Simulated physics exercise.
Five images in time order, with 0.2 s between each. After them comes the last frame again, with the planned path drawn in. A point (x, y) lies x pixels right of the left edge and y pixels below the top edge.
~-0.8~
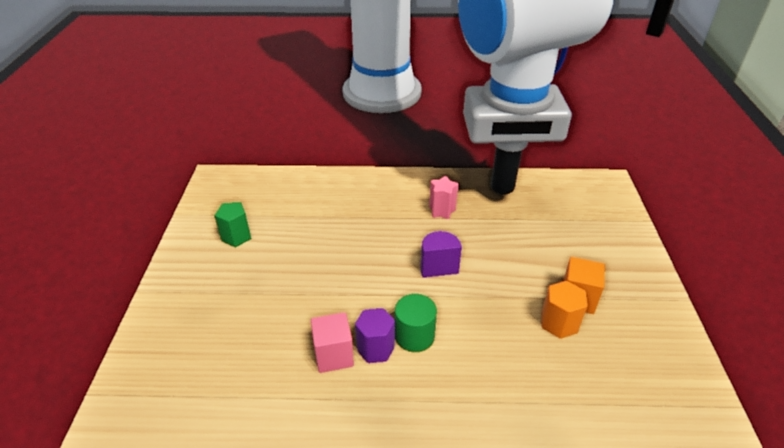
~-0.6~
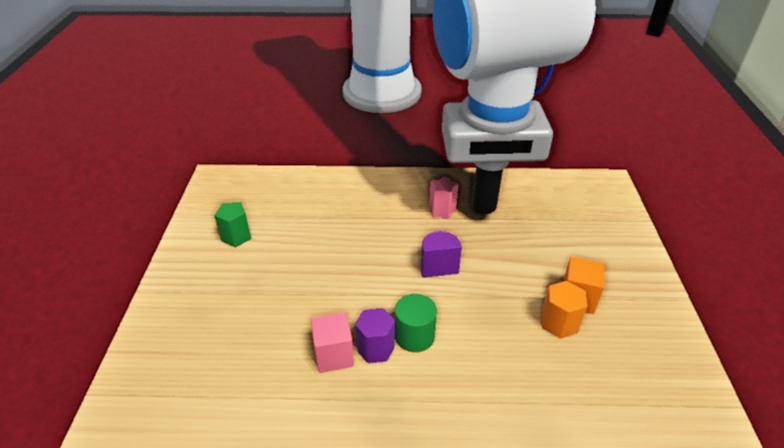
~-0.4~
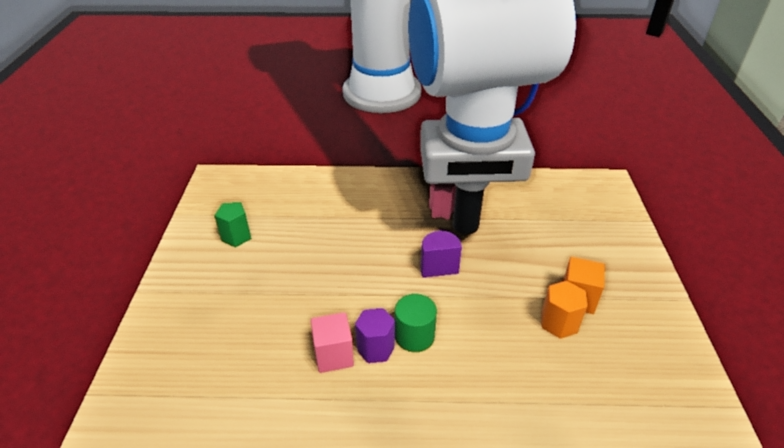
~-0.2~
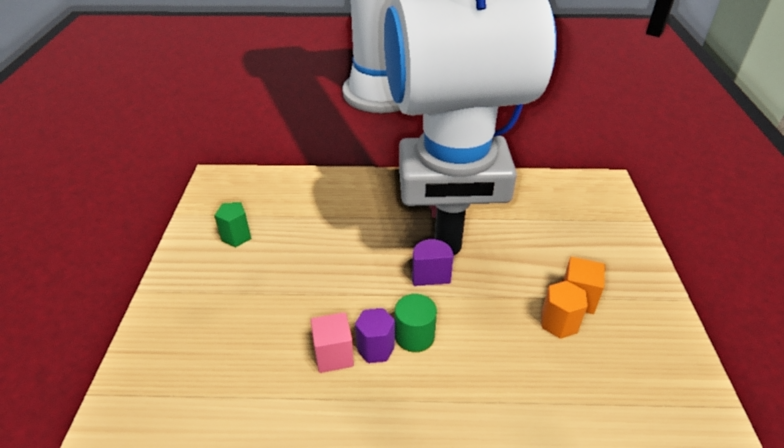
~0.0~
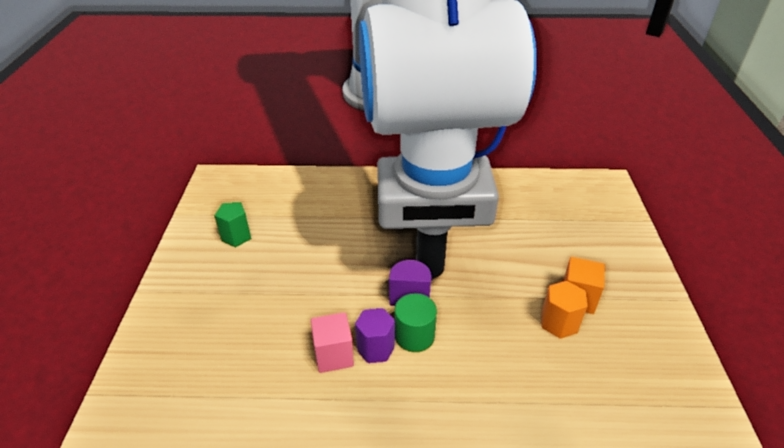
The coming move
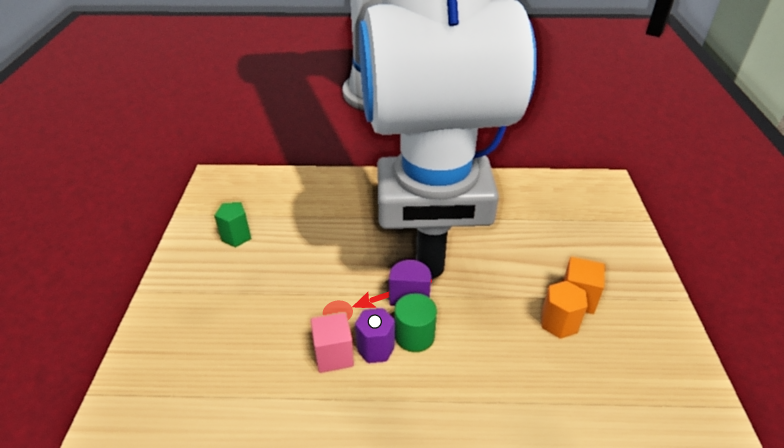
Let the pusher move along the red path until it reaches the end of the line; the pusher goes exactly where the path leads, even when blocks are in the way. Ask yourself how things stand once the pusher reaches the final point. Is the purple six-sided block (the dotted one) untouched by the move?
The answer is no.
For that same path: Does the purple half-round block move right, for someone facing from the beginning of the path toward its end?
No, it doesn't check out.
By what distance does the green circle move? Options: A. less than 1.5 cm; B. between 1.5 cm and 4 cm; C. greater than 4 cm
A: Less than 1.5 cm.
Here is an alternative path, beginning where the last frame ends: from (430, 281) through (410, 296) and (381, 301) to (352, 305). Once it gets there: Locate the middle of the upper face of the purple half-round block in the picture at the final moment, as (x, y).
So, by the moment the path ends, you'll find the top centre of the purple half-round block at (350, 304).
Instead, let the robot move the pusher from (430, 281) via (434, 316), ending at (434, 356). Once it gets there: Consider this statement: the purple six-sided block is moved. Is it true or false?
My answer: True.
Path on the board, straight from (430, 281) to (338, 312); the dot is on the purple six-sided block.
On the path given first. One third of the way, pusher (400, 280); purple half-round block (388, 286), turned 25° anticlockwise.
Two thirds of the way, pusher (369, 290); purple six-sided block (371, 330), turned 30° anticlockwise; purple half-round block (366, 299), turned 50° anticlockwise.
At the end, pusher (337, 301); pink square piece in place; purple six-sided block (371, 332), turned 40° anticlockwise; purple half-round block (362, 303), turned 55° anticlockwise; green circle in place.
